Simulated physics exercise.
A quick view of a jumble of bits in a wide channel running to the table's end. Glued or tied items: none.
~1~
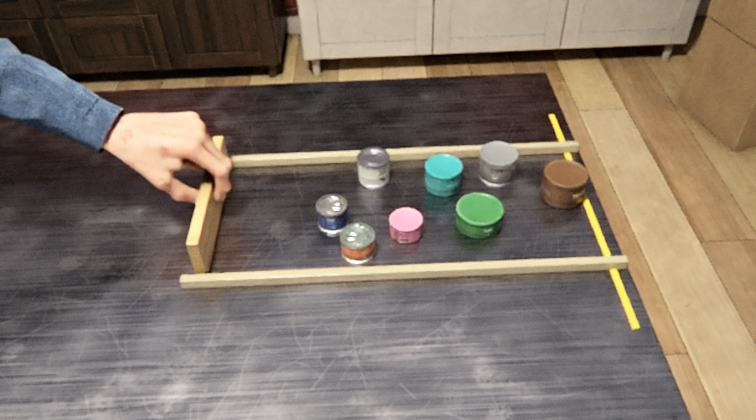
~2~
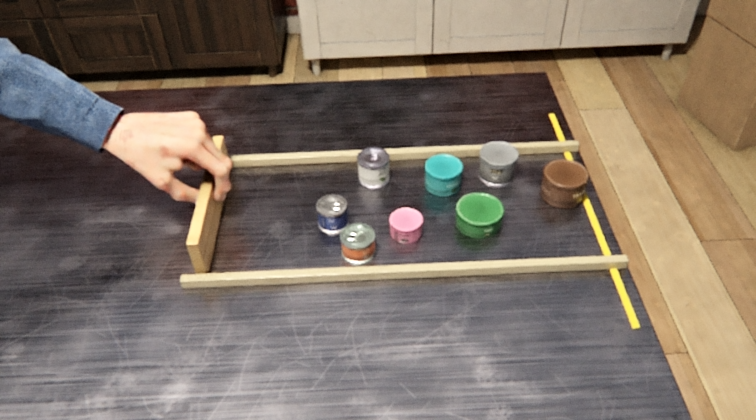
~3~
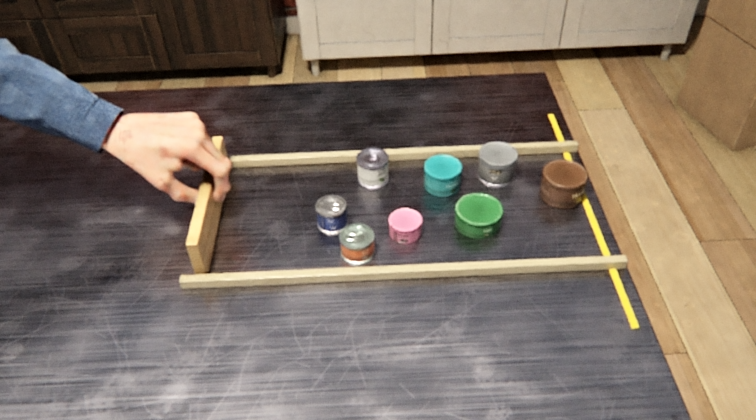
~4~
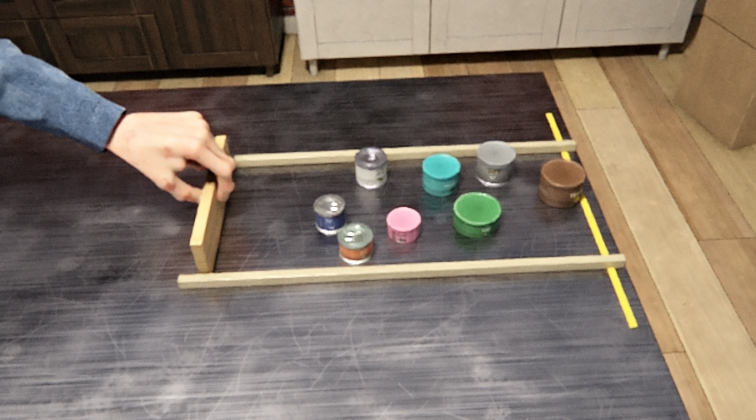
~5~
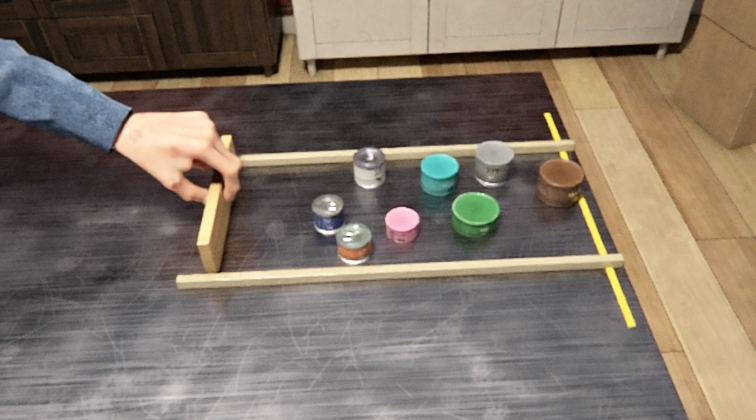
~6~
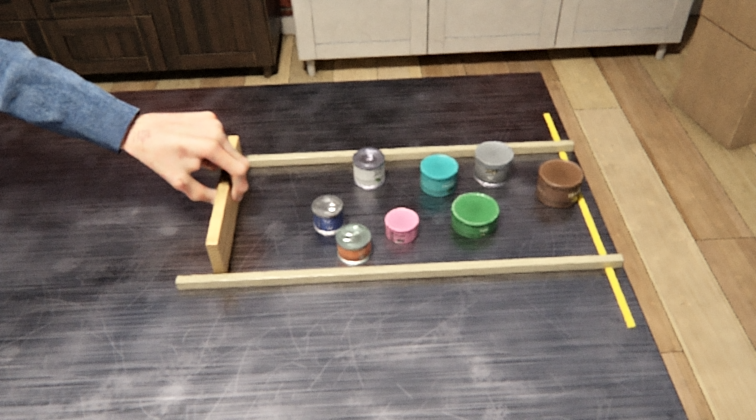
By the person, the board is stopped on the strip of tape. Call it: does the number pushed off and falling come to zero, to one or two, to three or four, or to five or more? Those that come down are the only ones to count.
It comes to five or more.
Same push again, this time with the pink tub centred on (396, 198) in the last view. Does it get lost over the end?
I reckon it remains in place.
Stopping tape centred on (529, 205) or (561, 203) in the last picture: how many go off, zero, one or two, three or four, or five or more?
The falls would be one or two; 3 or 4.
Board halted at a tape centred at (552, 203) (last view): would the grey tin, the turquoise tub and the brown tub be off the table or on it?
The grey tin topples down, the turquoise tub stays put, the brown tub topples down.
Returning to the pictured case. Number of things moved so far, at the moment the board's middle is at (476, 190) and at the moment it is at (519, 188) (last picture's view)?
The counts are 8 and 8.
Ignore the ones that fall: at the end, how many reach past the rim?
The total would be 1.
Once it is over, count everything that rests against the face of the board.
Contact count: 1.
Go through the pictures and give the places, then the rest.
The first frame shows brown tub (564, 184); grey tin (498, 164); green tub (479, 215); board (211, 202); tape (587, 203).
The second frame shows grey tin (498, 164); blue pot (333, 214).
The third frame shows green tub (478, 216); board (210, 202).
The fourth frame shows brown tub (561, 184); orange pot (356, 243).
The fifth frame shows grey tin (494, 164); white pot (370, 168).
The sixth frame shows brown tub (559, 184); grey tin (493, 164); green tub (475, 215); board (227, 202); tape (582, 202).
A little later, none off yet; brown tub at rest near (559, 184); grey tin at rest near (493, 164); green tub at rest near (475, 215).
Next, none off yet; brown tub at rest near (559, 184); grey tin at rest near (497, 163); green tub shifted about its own width near (512, 211).
Later still, none off yet; brown tub tilted a little near (603, 173); grey tin shifted well along near (566, 156); green tub shifted well along near (581, 199).
When it is over, the number that fall off is five or more; down, orange pot, white pot, pink tub, turquoise tub, green tub, grey tin and brown tub.
